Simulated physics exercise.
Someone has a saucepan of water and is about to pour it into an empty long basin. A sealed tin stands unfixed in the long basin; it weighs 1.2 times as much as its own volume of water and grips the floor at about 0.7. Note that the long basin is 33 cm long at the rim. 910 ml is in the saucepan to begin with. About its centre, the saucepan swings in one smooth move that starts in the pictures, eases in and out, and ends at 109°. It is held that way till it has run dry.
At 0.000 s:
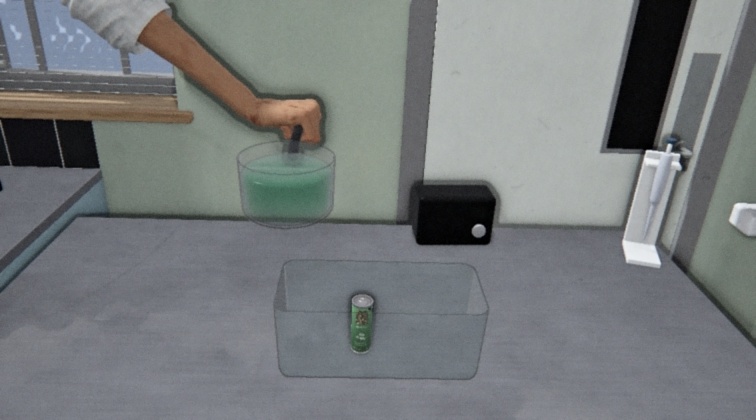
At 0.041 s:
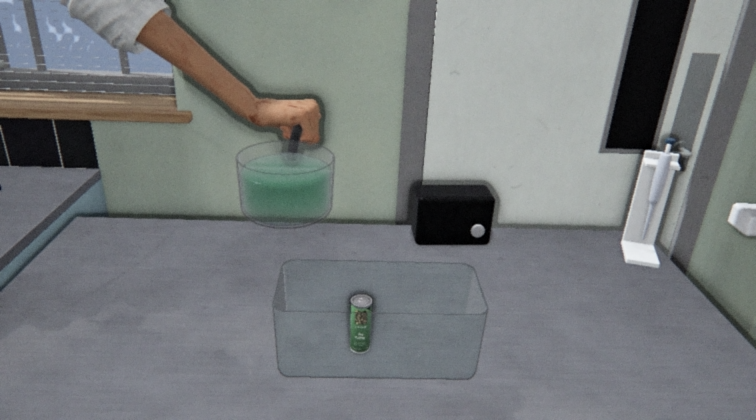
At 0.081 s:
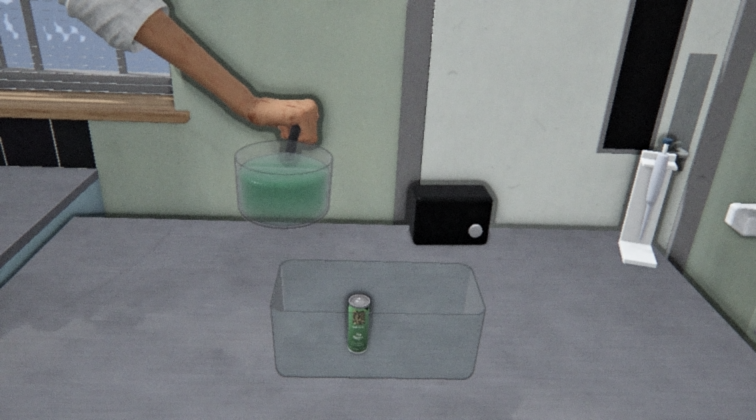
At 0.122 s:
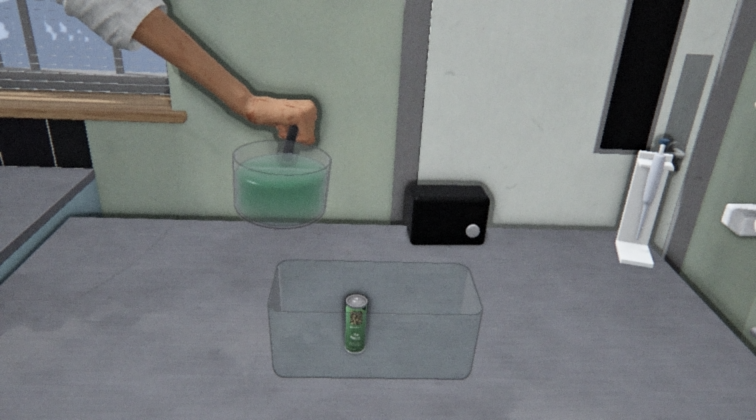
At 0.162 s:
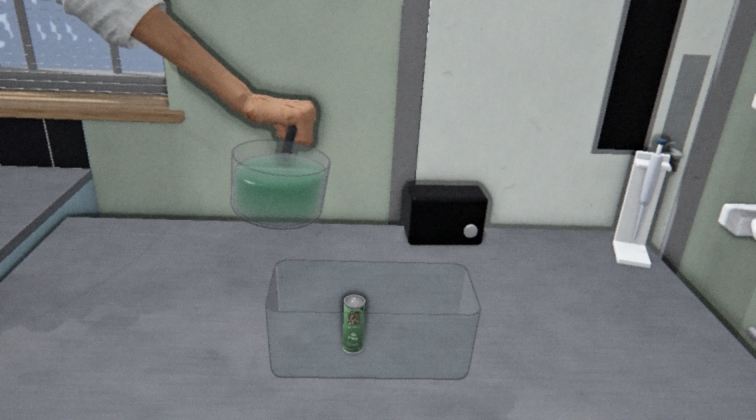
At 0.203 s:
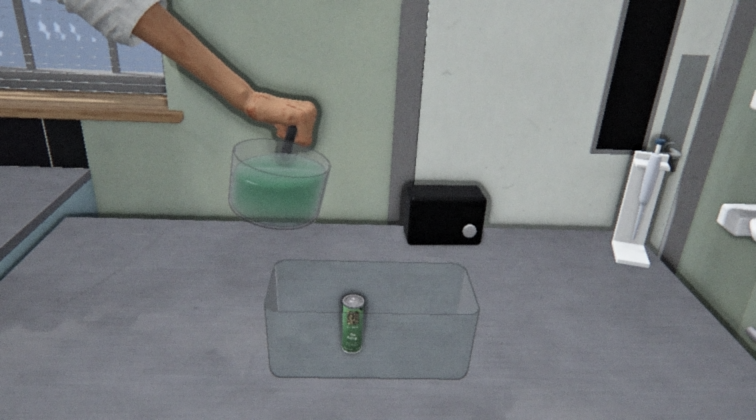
In this clip, a hand holds a clear saucepan of green liquid above a grey counter and gradually tilts it slightly toward the right, while a green tin stays inside a transparent long basin below.
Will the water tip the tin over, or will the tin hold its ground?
It holds its ground.
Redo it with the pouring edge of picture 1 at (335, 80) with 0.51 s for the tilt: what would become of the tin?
Then it tips over.
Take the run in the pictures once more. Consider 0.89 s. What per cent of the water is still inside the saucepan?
Close to 12 percent of the total.
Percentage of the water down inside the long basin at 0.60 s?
I'd put it near 4 percent.
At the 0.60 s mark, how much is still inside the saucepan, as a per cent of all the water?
About 66 per cent.
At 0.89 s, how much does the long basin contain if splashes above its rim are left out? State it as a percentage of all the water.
I'd put it at roughly 72 per cent.
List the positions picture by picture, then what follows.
Tilt 0°; pouring edge (335, 159); surface from (242, 166) to (333, 169); the long basin's rim runs from (279, 284) to (481, 289); the tin's top is at (362, 303), in the first frame.
Tilt 0°; pouring edge (334, 159); surface from (241, 166) to (332, 169), in the second frame.
Tilt 2°; pouring edge (332, 160); surface from (239, 166) to (330, 169), in the third frame.
Tilt 4°; pouring edge (331, 162); surface from (237, 165) to (329, 169), in the fourth frame.
Tilt 7°; pouring edge (329, 165); surface from (235, 165) to (327, 170), in the fifth frame.
Tilt 10°; pouring edge (330, 168); surface from (234, 166) to (327, 170), in the sixth frame.
Then, 0.60 s in, the tilt is 69° and 66 per cent is still to pour; the tin stands where it began.
Then, 0.89 s in, the tilt is 104° and 12 per cent is still to pour; the tin stands where it began.
Then, 1.20 s in, the tilt is 109° and 0 per cent is still to pour; the tin stands where it began.
Then, 1.53 s in, the tilt is 109° and 0 per cent is still to pour; the tin stands where it began.
Finally, the tin stands where it began.
